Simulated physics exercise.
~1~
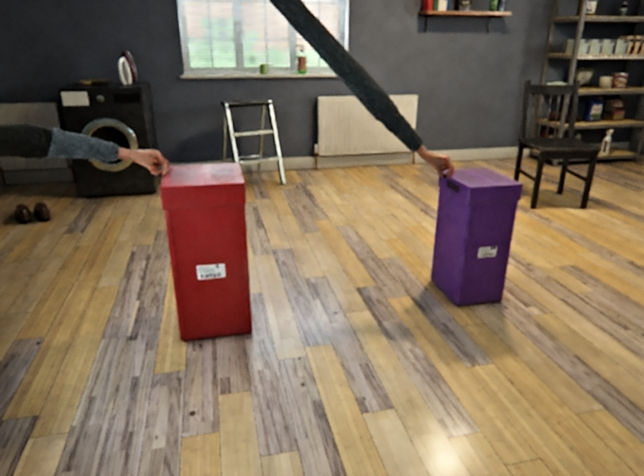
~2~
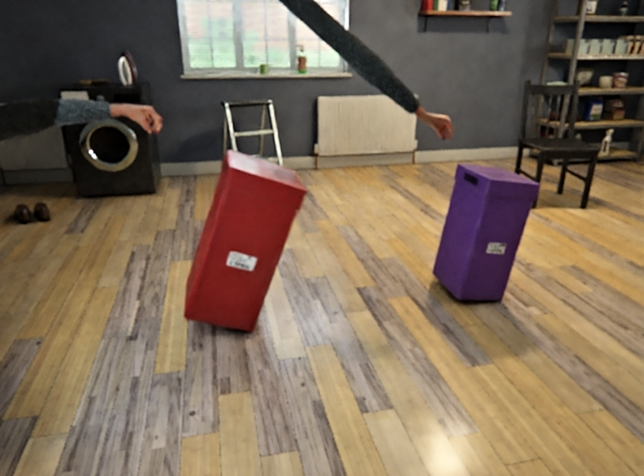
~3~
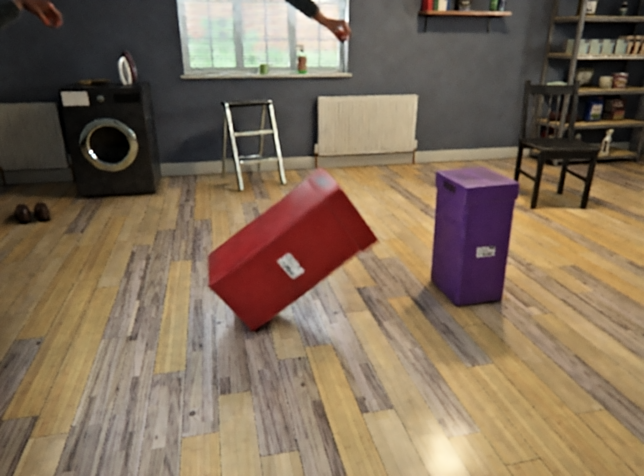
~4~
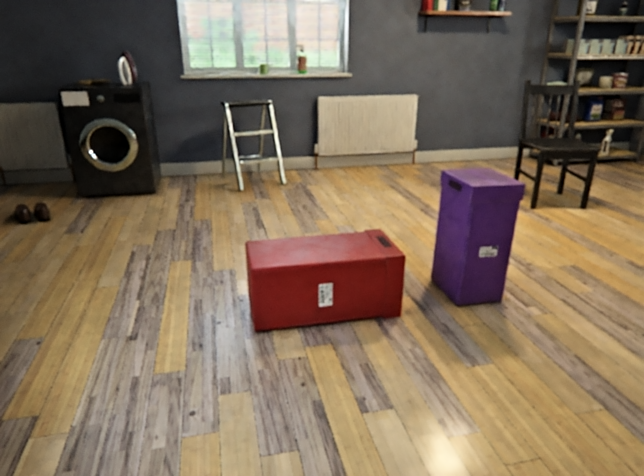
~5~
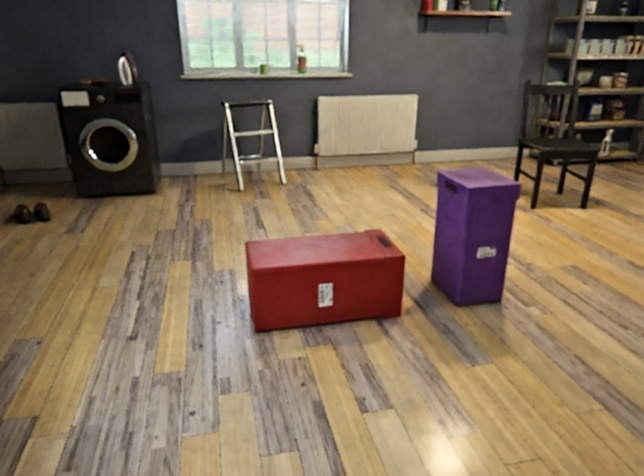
A tall red tote stands left of centre and a tall purple tote stands to its right on a wood-plank floor, seen from a still, slightly raised viewpoint in a dark-walled room with a washing machine, stepladder, radiator and black chair behind. Two hands reach in from the left and above, each touching the top of one tote. Both totes tilt to the right as the hands let go and draw back. The red one keeps tipping while the purple one rocks back upright. Finally, the red tote lies on its side, and the purple tote stands on its base.
